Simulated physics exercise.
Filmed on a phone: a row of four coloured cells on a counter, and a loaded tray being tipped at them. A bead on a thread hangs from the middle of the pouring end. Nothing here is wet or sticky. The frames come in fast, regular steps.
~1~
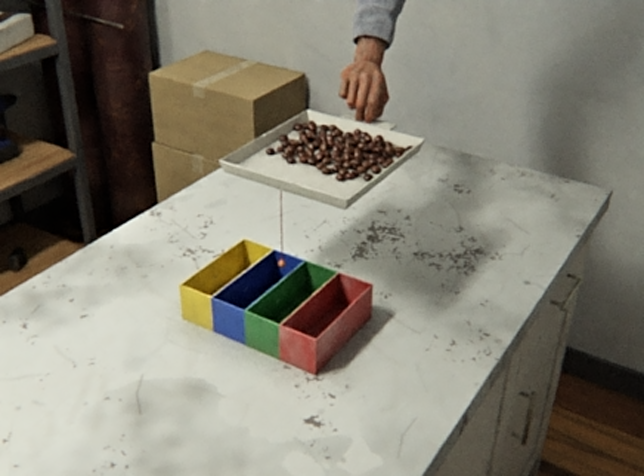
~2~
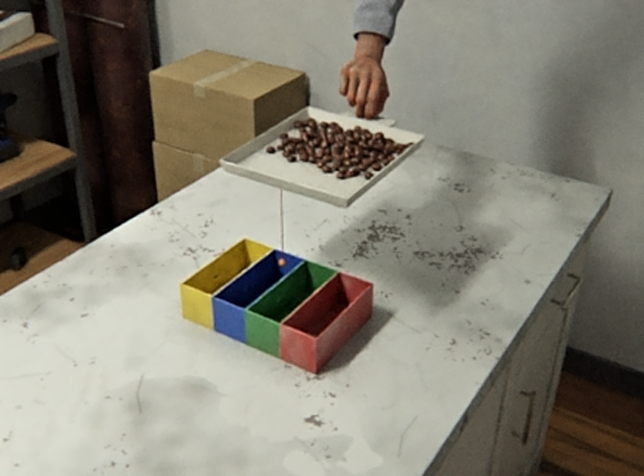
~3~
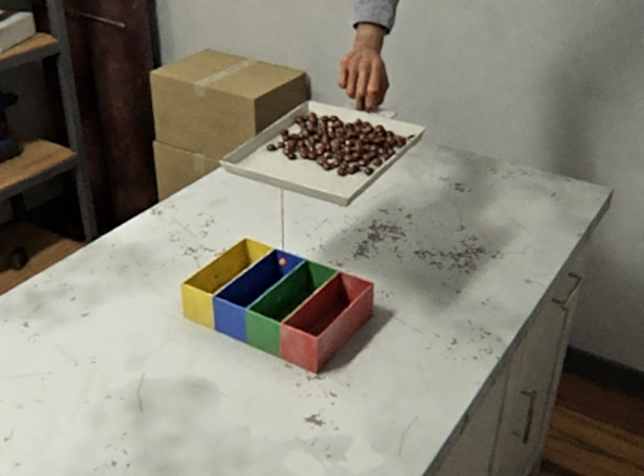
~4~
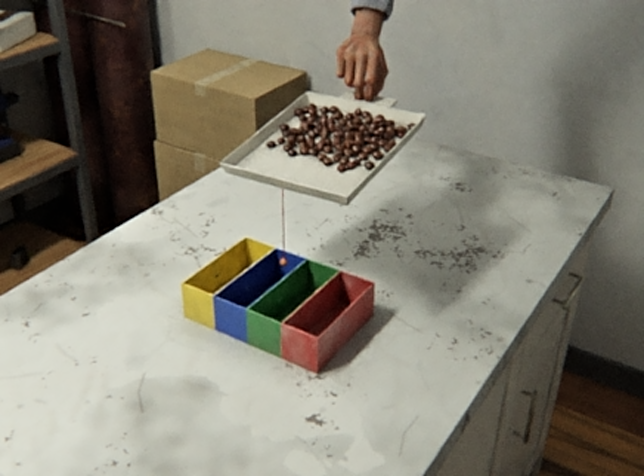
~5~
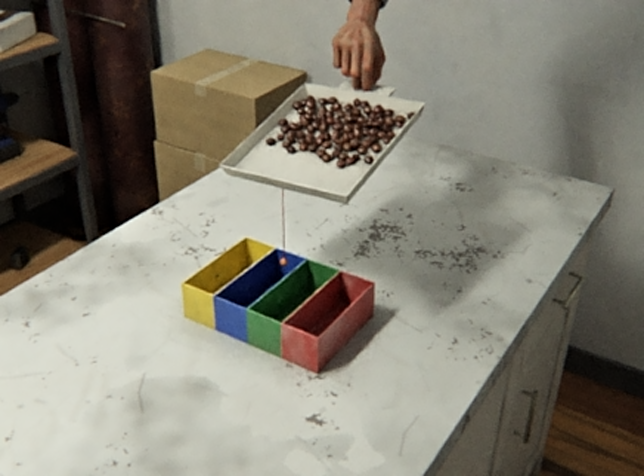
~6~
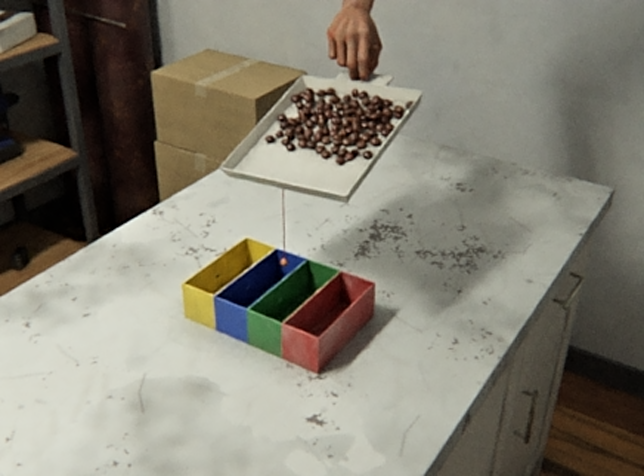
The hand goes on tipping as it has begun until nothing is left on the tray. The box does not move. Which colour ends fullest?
Fullest: The yellow cell.
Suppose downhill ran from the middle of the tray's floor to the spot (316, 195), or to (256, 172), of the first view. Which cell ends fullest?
At the first place the red one, at the second the cell in yellow.
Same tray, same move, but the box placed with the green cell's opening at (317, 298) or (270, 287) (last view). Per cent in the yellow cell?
About 30 and 40 per cent.
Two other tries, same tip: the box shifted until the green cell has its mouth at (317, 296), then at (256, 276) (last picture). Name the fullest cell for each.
The first try: That yellow cell. The second: The blue cell.
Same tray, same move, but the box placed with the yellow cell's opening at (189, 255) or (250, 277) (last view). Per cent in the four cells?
In turn 100 and 40 in a hundred.
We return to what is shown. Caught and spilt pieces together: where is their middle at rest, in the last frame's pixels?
Roughly at (229, 306).
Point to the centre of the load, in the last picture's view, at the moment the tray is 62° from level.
Roughly at (260, 173).
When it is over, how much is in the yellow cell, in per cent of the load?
Roughly 50 in a hundred.
Just after the last frame, tray tipped steeply; the larger part on the tray; about a tenth falling or outside the box.
A moment on, tray tipped right over; roughly a quarter on the tray; roughly a third in the yellow cell; about a tenth in the blue cell; about a tenth in the green cell; roughly a quarter falling or outside the box.
Further on, tray tipped past a quarter turn; roughly half in the yellow cell; roughly a quarter in the blue cell; about a tenth in the green cell; roughly a quarter falling or outside the box.
When it is over, tray tipped past a quarter turn; roughly half in the yellow cell; roughly a quarter in the blue cell; about a tenth in the green cell; not one in the red cell; roughly a quarter outside the box.
